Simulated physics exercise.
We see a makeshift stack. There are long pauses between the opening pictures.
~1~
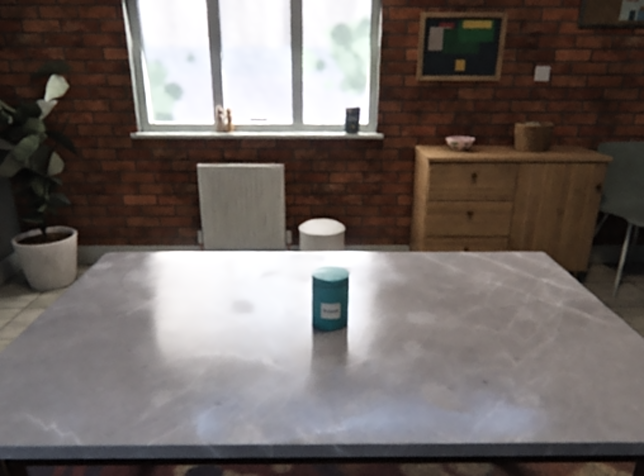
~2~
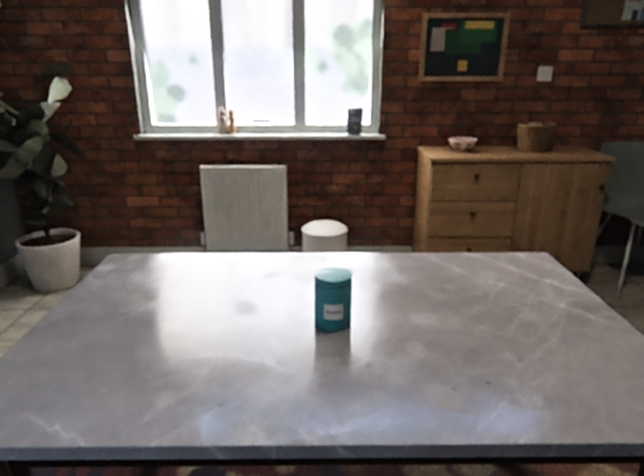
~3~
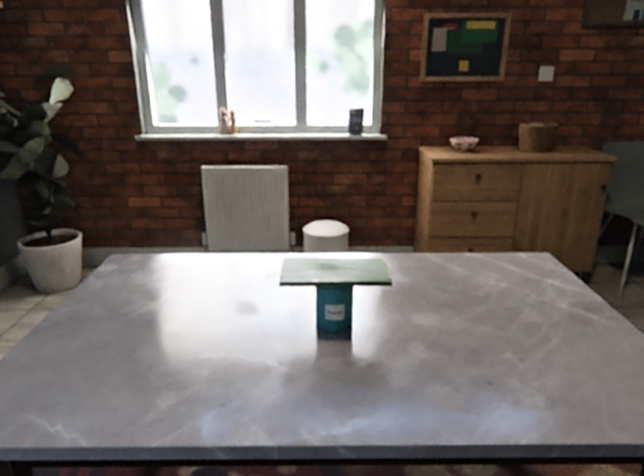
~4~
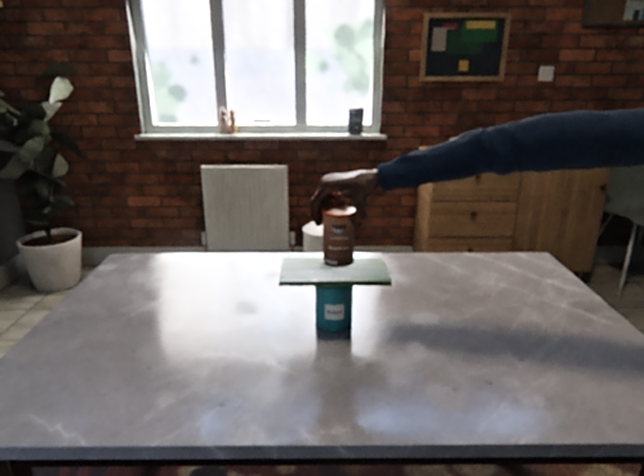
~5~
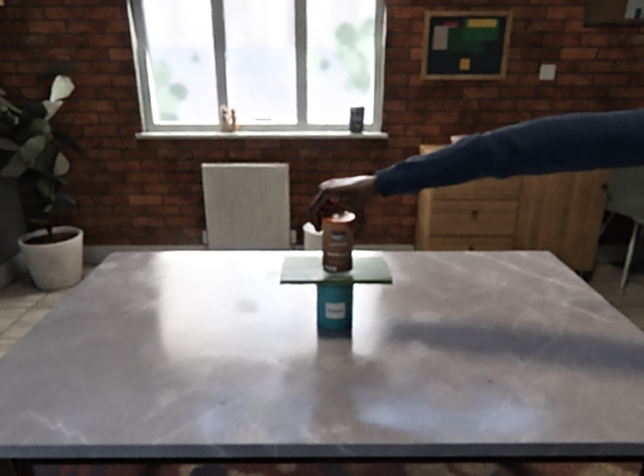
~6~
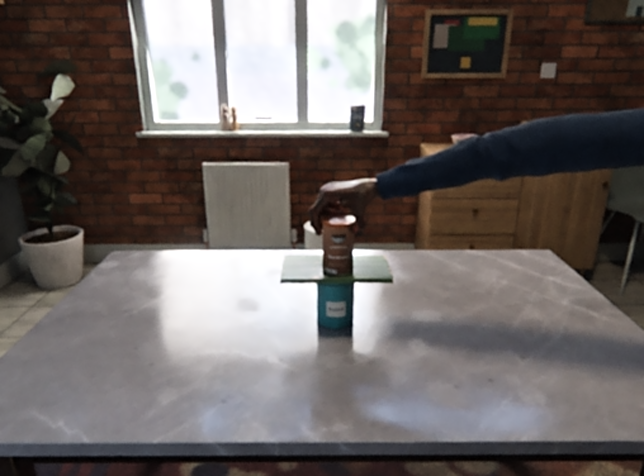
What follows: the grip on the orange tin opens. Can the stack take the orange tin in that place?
The stack holds.
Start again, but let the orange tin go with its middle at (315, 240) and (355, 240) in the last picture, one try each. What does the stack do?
In the first case it keeps its balance; in the second case it holds.
Then, 0.20 s on from there, no change.
Then, 0.40 s on from there, orange tin resting near (338, 246).
In the end, all 3 unmoved. At the end, from the last picture's camera, orange tin near (338, 246). The stack stays up.
